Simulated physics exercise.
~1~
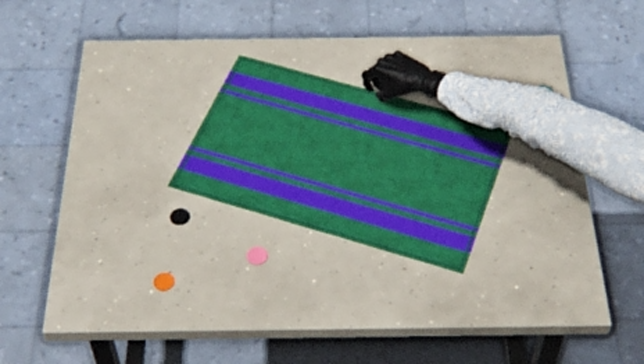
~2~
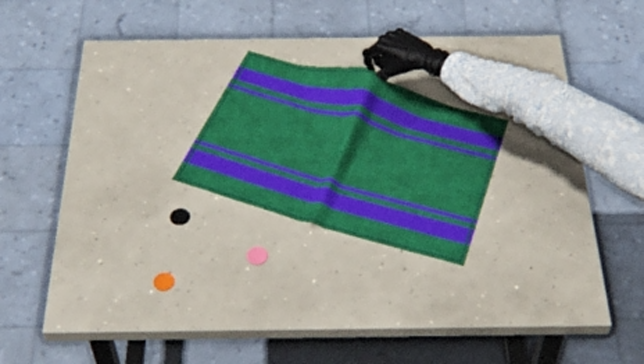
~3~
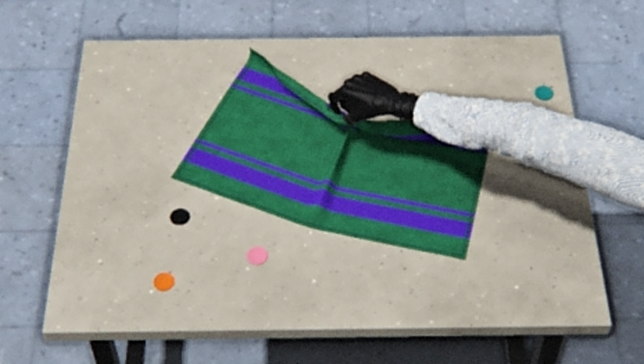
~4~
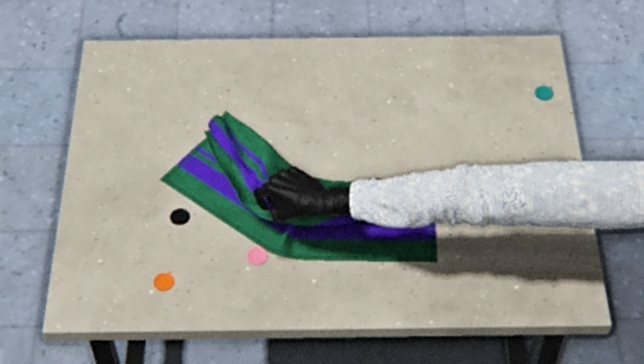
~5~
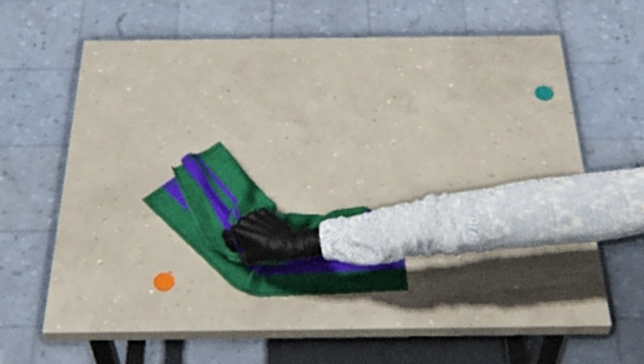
Green and purple striped cloth being dragged left and down across a table by a gloved hand, covering black and pink discs.
